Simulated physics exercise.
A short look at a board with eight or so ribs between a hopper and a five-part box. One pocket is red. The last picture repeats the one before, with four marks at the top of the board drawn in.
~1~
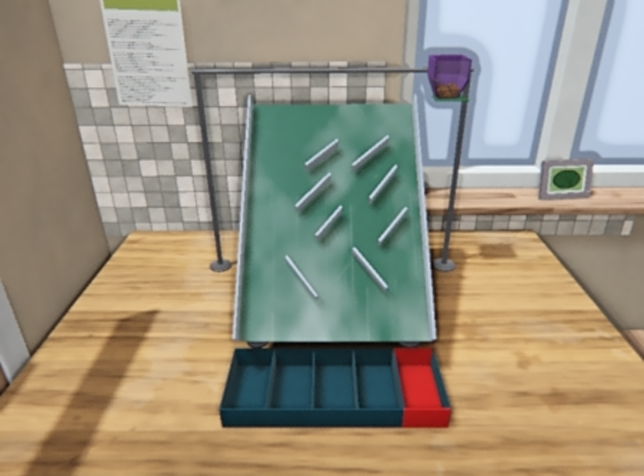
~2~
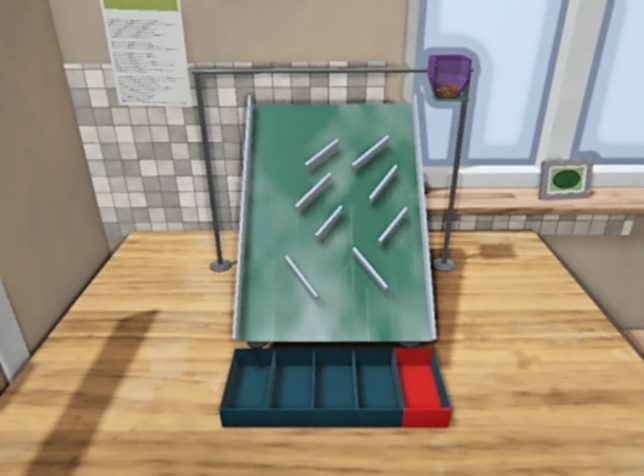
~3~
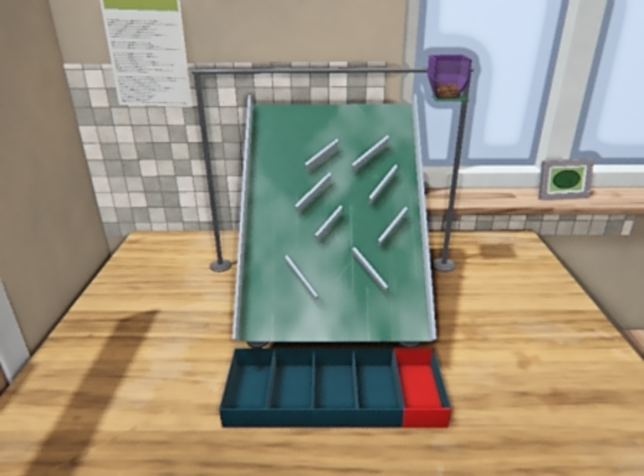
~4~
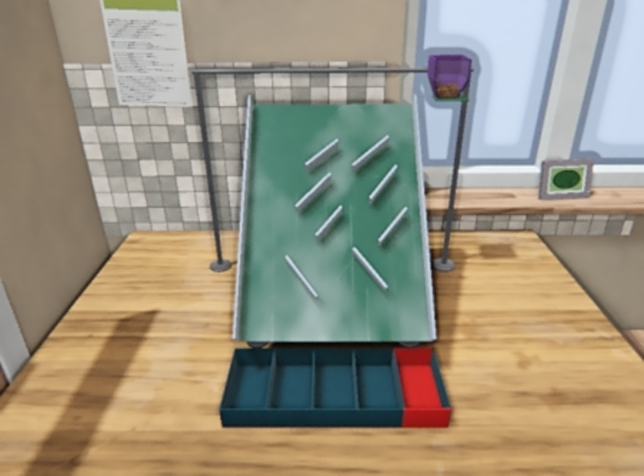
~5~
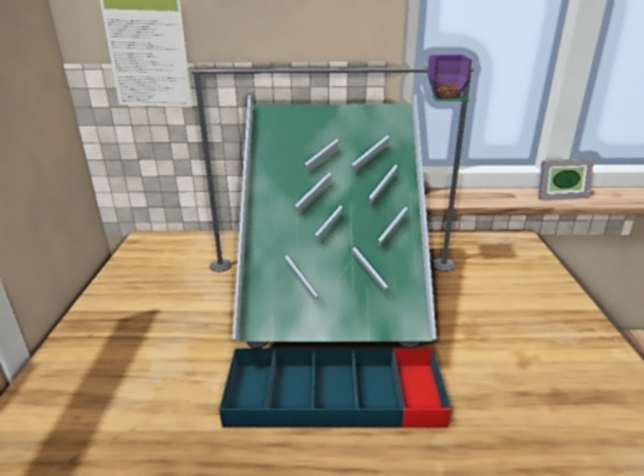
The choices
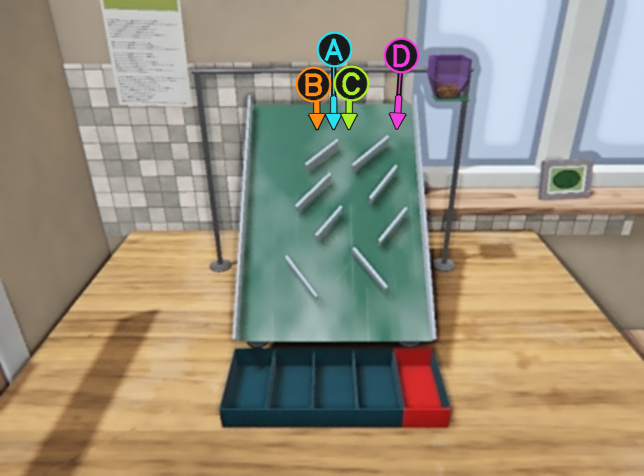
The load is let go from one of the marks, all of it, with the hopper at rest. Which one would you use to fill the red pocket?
Use mark D.
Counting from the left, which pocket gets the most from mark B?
The first.
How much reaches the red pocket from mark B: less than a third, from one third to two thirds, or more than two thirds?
It is less than a third.
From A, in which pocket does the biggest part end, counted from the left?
It is the first one.
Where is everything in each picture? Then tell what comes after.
In the first picture, hopper near (446, 90), cereal balls, door shut.
In the second picture, ribs (306, 164) to (338, 140), (353, 165) to (389, 136), (296, 206) to (330, 173).
In the third picture, ribs (370, 198) to (396, 165), (316, 235) to (341, 206), (380, 240) to (406, 208).
In the fourth picture, ribs (286, 256) to (317, 296), (354, 248) to (387, 287).
In the fifth picture, red pocket near (426, 417), number 5 of 5 from the left.
On the marked copy, mark A meets the board at (333, 123); mark B meets the board at (317, 123); mark C meets the board at (348, 123); mark D meets the board at (397, 123).
With A, only a few in the red pocket, all but a few in other pockets, a small share outside the box.
With B, only a few in the red pocket, all but a few in other pockets, a small share outside the box.
With C, a small share in the red pocket, the bulk in other pockets, a small share outside the box.
With D, close to two thirds in the red pocket, close to a quarter in other pockets, a small share outside the box.
